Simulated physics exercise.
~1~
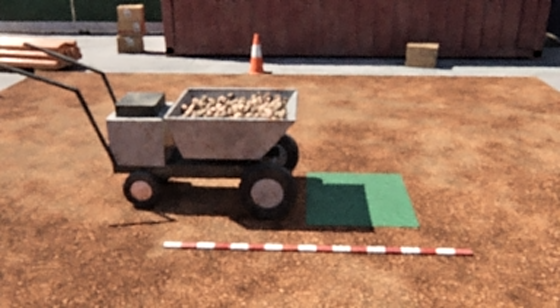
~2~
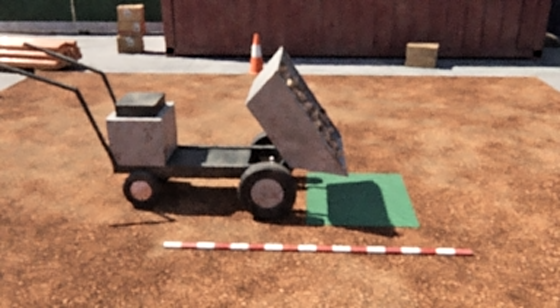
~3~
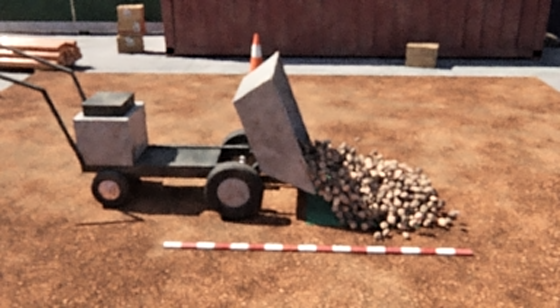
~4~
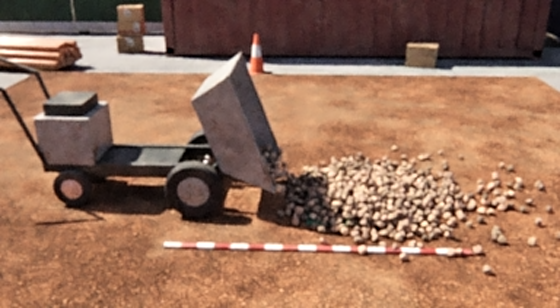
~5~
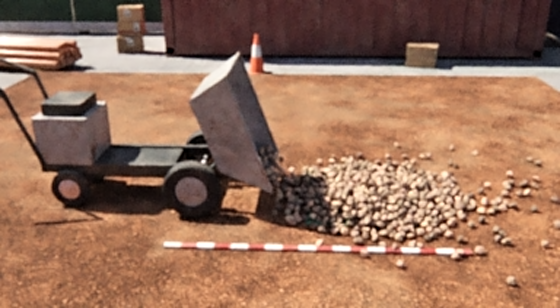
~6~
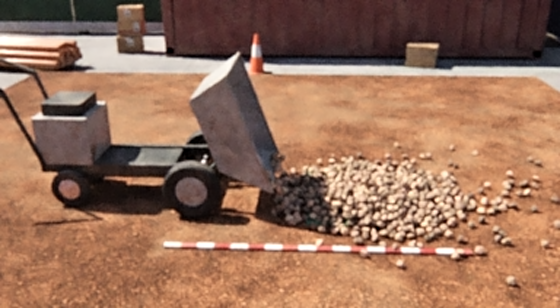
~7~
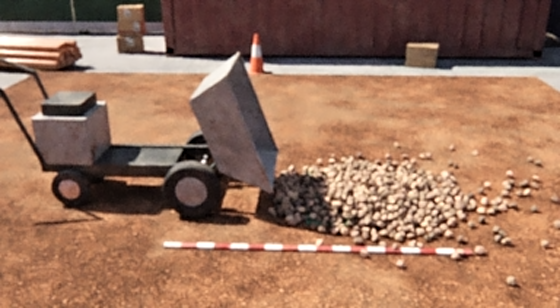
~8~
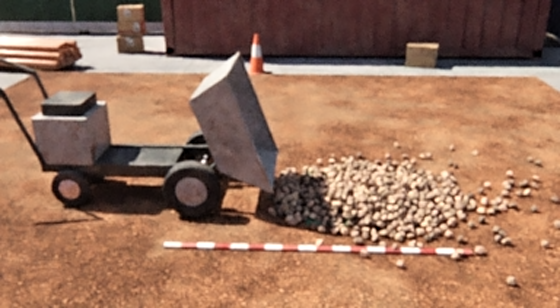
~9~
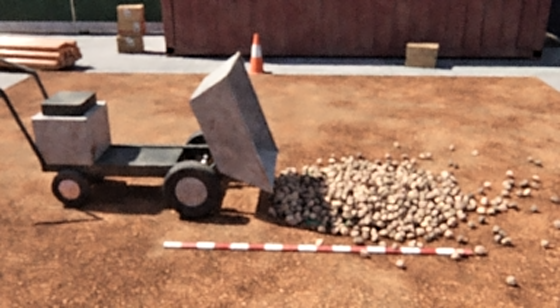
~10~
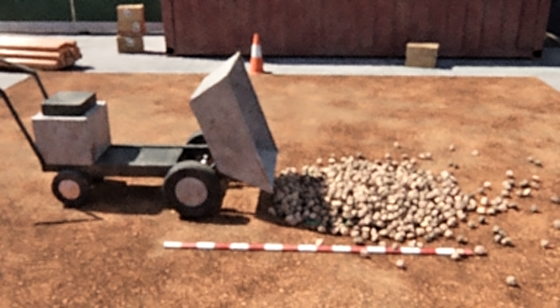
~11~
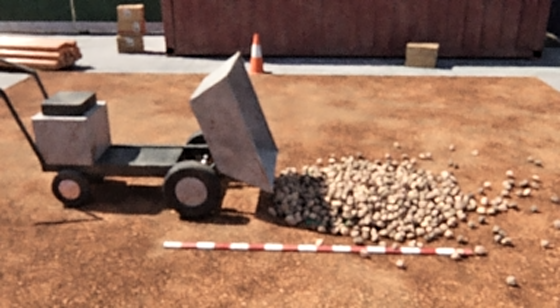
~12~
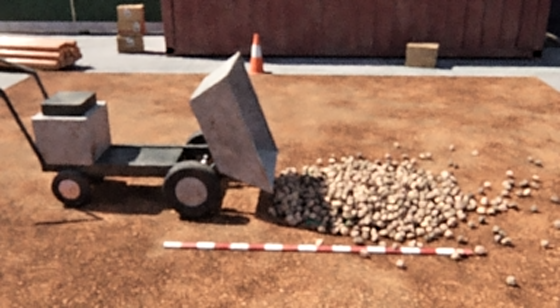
A small grey motor barrow loaded with pale, rounded stones stands on reddish-brown ground, seen from slightly above and to the side. A green sheet lies flat just to its right, a red-and-white striped pole in front, and an orange cone, boxes and a dark red wall behind. The skip tips steeply to the right, and the stones pour out onto the sheet as the barrow draws back to the left. They spread into a broad heap that hides the sheet, some scattering farther right. The barrow stops with its skip still raised, and everything rests.
